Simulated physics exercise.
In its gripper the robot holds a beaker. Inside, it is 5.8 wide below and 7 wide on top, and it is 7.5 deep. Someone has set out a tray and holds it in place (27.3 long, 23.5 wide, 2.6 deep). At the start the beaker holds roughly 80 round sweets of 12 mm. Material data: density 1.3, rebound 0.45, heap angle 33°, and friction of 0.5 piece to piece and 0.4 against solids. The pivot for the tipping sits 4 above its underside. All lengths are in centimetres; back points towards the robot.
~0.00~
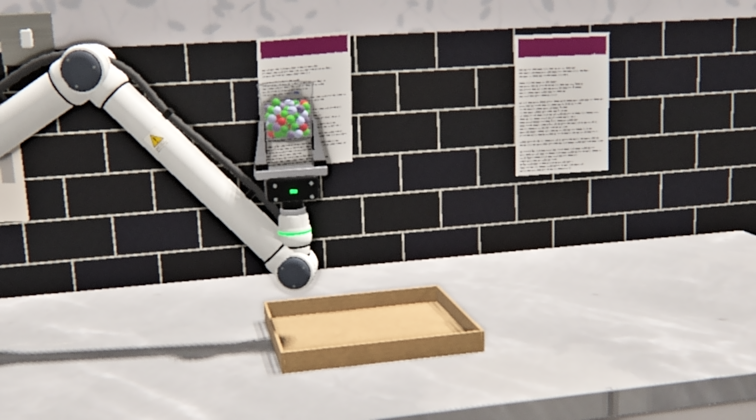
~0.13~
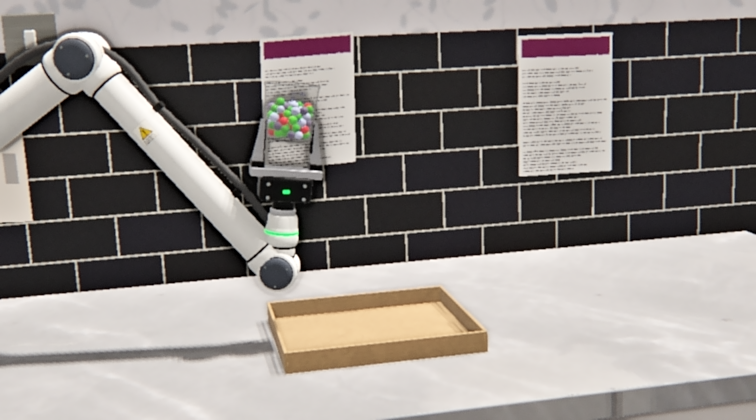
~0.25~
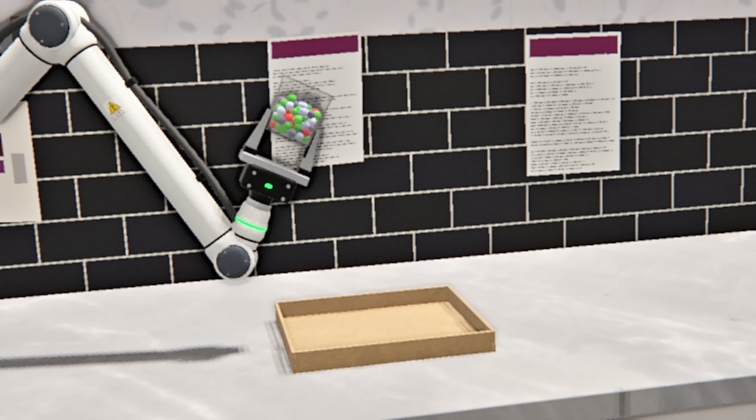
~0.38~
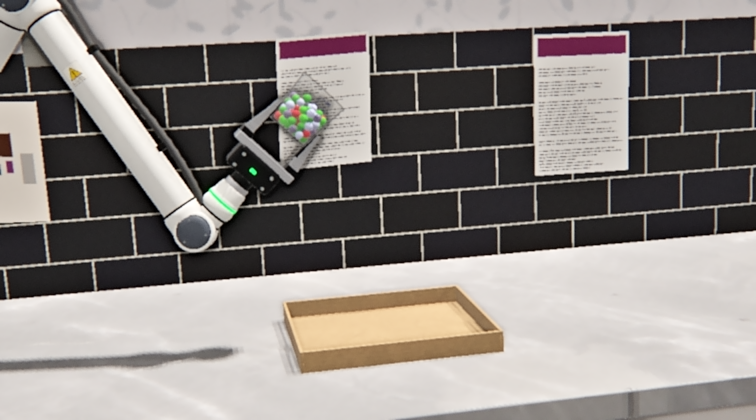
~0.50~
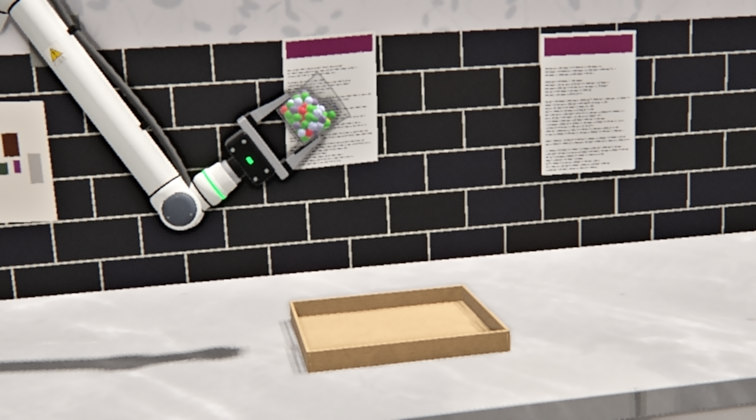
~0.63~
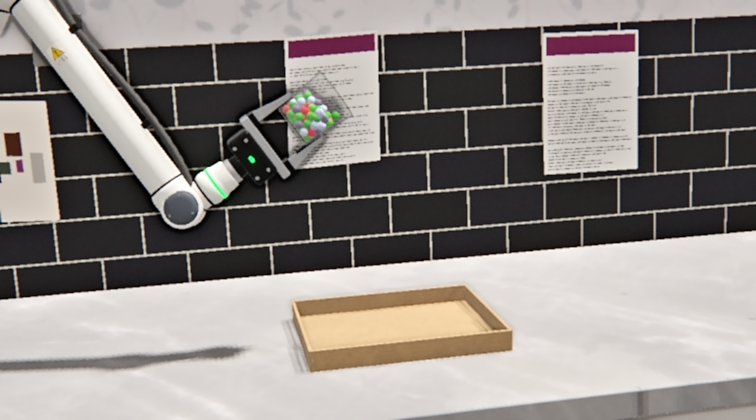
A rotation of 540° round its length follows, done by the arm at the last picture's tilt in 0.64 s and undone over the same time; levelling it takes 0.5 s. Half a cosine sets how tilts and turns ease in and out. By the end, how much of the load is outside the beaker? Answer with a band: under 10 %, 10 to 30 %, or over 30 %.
Under 10 %.
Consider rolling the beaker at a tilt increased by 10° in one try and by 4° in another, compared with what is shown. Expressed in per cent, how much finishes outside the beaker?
Around 5 percent on the first try, 0 percent on the second.
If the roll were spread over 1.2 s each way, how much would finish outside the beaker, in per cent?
Around 0 %.
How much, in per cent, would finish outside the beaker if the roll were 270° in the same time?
It would be roughly 0 percent.
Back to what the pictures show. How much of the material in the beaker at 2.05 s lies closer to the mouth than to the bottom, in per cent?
It comes to around 30 per cent, more or less.
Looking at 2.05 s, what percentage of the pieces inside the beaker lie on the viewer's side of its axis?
The answer works out at some 50 percent.
After 1.34 s, tipped 57°, highest piece 35 above the table; 80 in the beaker.
After 2.05 s, tipped 46°, highest piece 35 above the table; 79 in the beaker, 1 in the tray.
After 2.61 s, upright, highest piece 36 above the table; 79 in the beaker, 1 in the tray.
After 3.31 s, upright, highest piece 36 above the table; 79 in the beaker, 1 in the tray.
At rest, 79 in the beaker, 1 in the tray. That is 1 % outside the beaker.
